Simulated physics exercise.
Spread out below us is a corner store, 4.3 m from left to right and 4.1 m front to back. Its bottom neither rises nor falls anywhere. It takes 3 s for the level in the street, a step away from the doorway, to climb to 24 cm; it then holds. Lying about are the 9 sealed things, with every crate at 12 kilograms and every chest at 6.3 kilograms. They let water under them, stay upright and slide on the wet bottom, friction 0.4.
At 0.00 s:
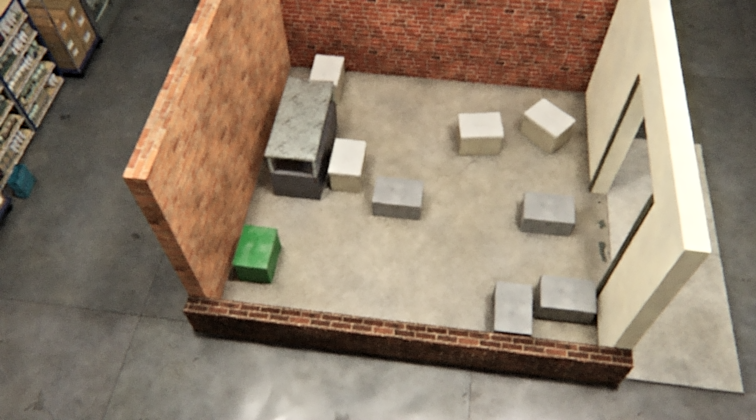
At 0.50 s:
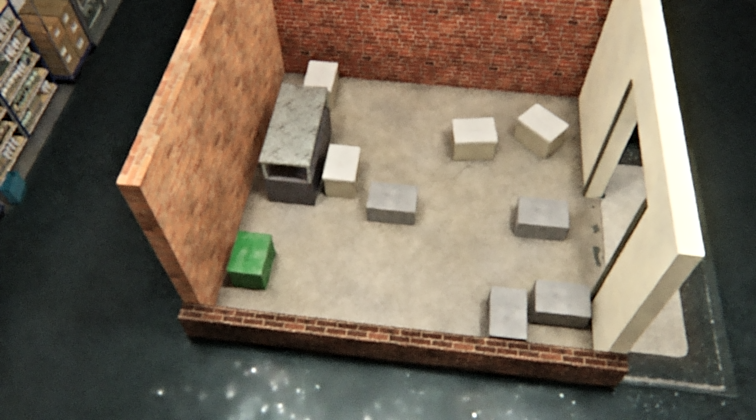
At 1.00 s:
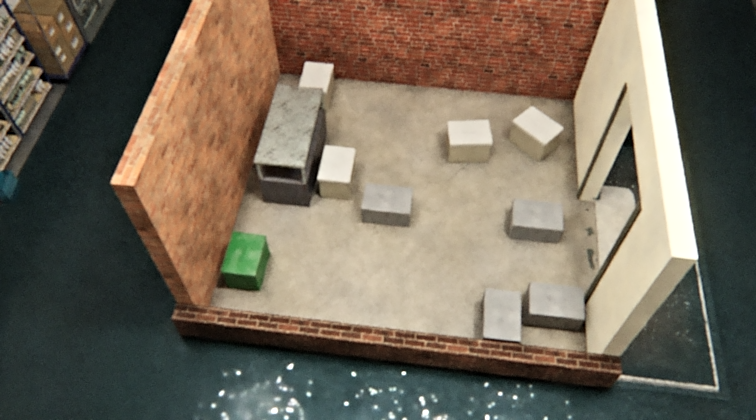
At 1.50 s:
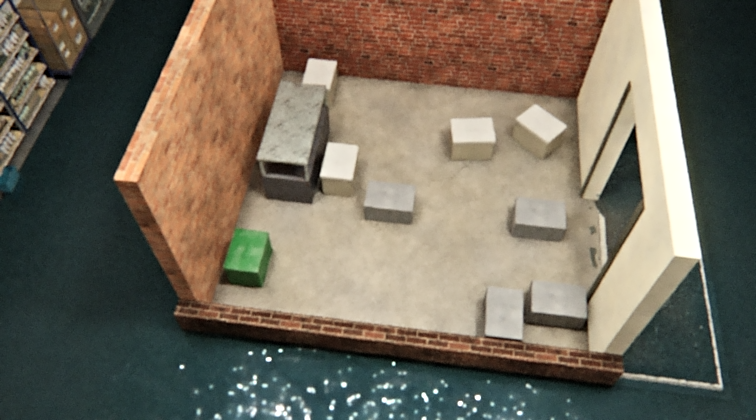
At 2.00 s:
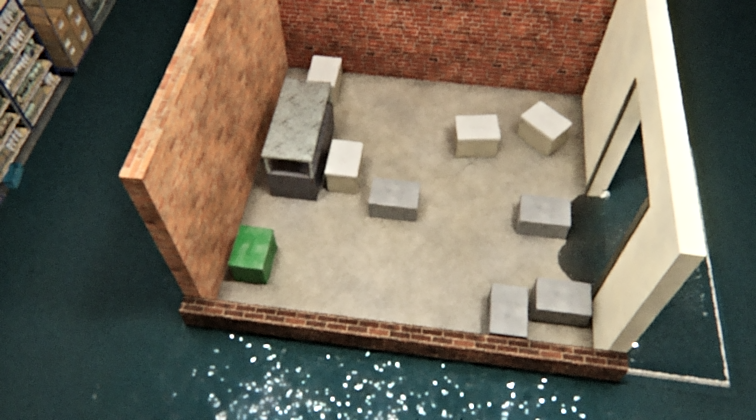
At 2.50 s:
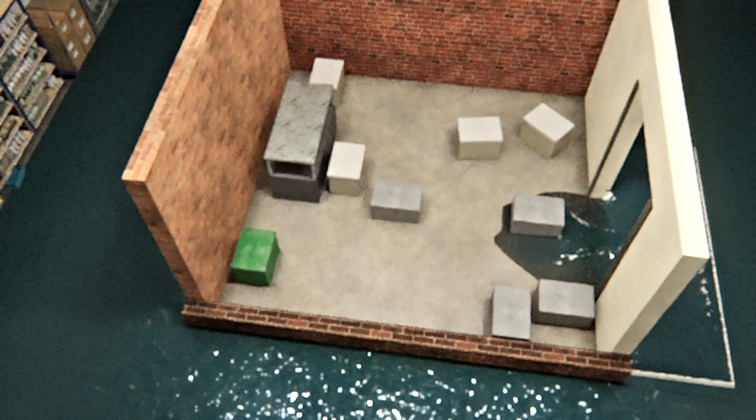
Dark water spreads over the grey floor outside a corner store, seen from high above as the view drifts slightly. Inside the brick and cream walls, a green chest sits at the lower left near a grey counter, with white and grey blocks scattered across the pale floor. The water then enters through the right-hand doorway, fans inward and surrounds a grey block, which shifts slightly left, while the chest stays put.
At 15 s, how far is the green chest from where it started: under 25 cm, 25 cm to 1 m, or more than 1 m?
I expect it goes a modest distance.
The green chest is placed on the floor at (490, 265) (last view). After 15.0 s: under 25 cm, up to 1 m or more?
Outcome - it ends up well away.
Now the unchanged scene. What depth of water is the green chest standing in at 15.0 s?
Depth approx. 21 cm.
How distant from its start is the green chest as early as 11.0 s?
Displacement by then near 80 cm.
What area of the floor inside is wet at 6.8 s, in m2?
I'd estimate close to 16 m2.
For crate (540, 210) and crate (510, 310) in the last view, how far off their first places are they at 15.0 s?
In that order: 300 cm, 60 cm.
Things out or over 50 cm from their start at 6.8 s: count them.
Answer: 4.
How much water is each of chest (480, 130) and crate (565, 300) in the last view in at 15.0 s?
11 and 21 cm.
After 3.5 s the green chest is near (254, 249), 0.0 m from its start, aground; 0 afloat.
After 6.8 s the green chest is near (251, 205), 0.6 m from its start, afloat; 6 afloat.
After 11.0 s the green chest is near (256, 190), 0.7 m from its start, afloat; 9 afloat.
After 15.0 s the green chest is near (254, 188), 0.7 m from its start, afloat; 9 afloat.
